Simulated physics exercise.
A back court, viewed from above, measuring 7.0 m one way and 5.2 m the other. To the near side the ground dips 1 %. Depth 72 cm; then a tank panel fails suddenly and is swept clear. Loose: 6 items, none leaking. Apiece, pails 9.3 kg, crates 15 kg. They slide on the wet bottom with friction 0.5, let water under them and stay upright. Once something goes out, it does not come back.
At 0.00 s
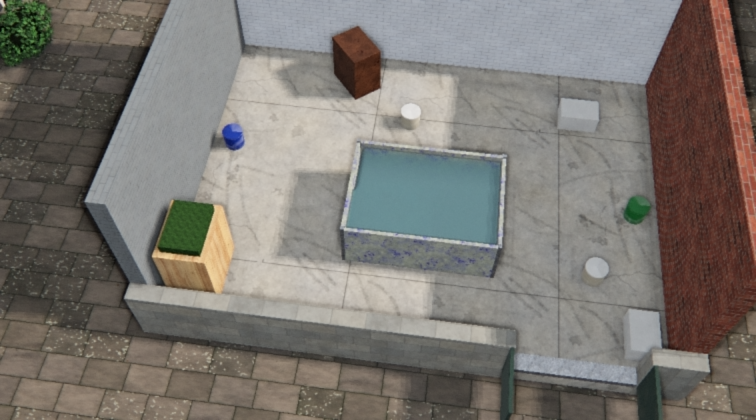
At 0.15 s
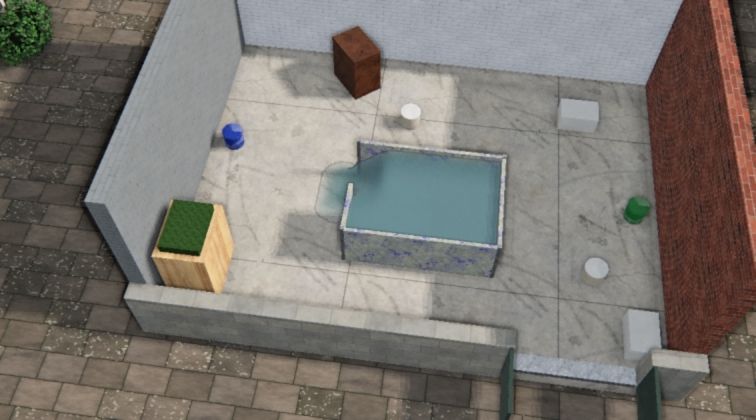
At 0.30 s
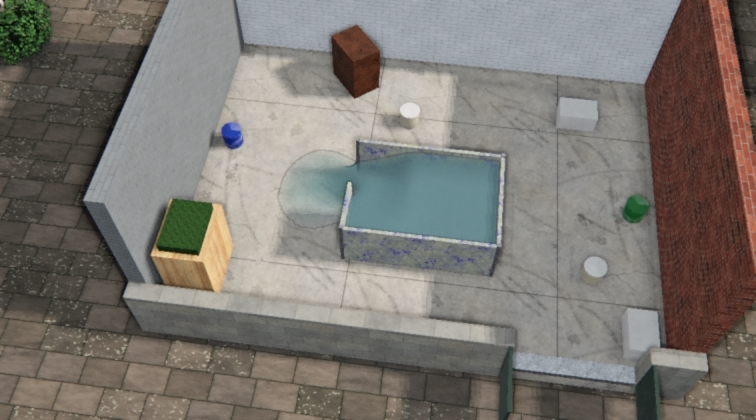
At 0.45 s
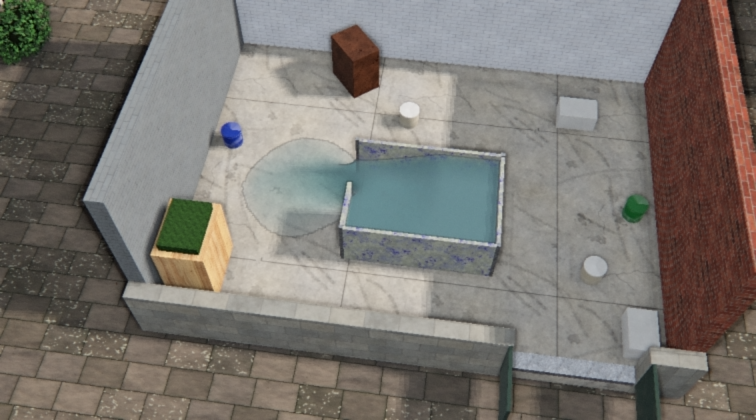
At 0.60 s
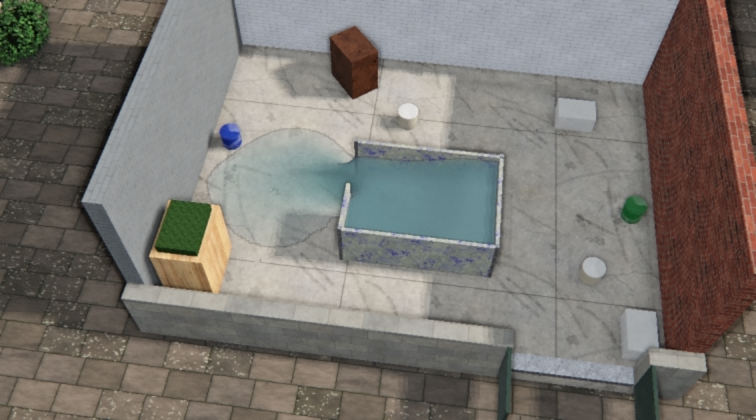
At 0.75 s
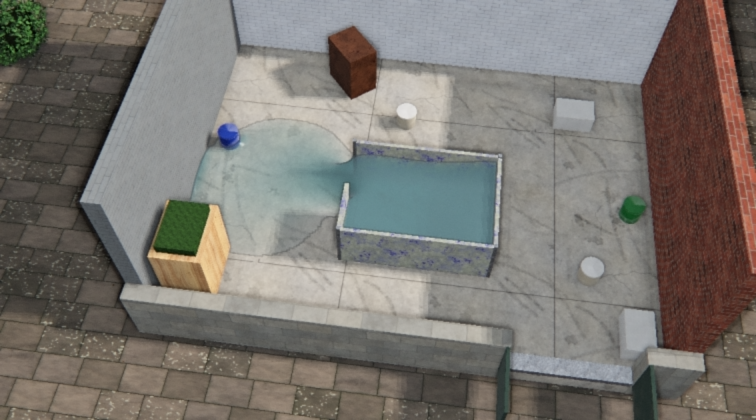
In a walled back court seen from above, water pours through a gap in the left side of a raised rectangular tank and fans out across the pale paving toward the blue pail, while the surrounding objects stay in place.
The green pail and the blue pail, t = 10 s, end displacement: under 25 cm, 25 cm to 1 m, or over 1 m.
As I see it, I'd say the green pail remains almost still; I'd say the blue pail goes a long distance.
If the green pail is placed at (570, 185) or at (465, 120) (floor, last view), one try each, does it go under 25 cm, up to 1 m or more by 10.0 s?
One try each gives this: It remains roughly in place, then it remains roughly in place.
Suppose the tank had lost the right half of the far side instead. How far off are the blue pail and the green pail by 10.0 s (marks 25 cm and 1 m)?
The blue pail hardly moves, the green pail is swept away.
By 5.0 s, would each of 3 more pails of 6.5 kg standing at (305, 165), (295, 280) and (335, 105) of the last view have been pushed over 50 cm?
From first to last: Surpasses it, surpasses it, surpasses it.
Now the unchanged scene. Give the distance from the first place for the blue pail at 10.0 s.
About 400 cm.
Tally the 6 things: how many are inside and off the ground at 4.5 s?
Then: 0.
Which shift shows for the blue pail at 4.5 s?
Roughly 140 centimetres by that point.
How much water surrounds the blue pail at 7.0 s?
I'd put it at about 11 cm.
After 2.0 s the green pail is near (635, 204), 0.0 m from its start, aground; the blue pail is near (265, 65), 1.5 m from its start, aground; 0 of 6 are out; 0 afloat.
After 4.5 s the green pail is near (635, 204), 0.0 m from its start, aground; the blue pail is near (320, 109), 1.5 m from its start, aground; 0 of 6 are out; 0 afloat.
After 7.0 s the green pail is near (635, 204), 0.0 m from its start, aground; the blue pail is near (367, 148), 2.2 m from its start, afloat; 0 of 6 are out; 1 afloat.
After 10.0 s the green pail is near (634, 206), 0.0 m from its start, aground; the blue pail is near (471, 143), 3.8 m from its start, aground; 0 of 6 are out; 1 afloat.
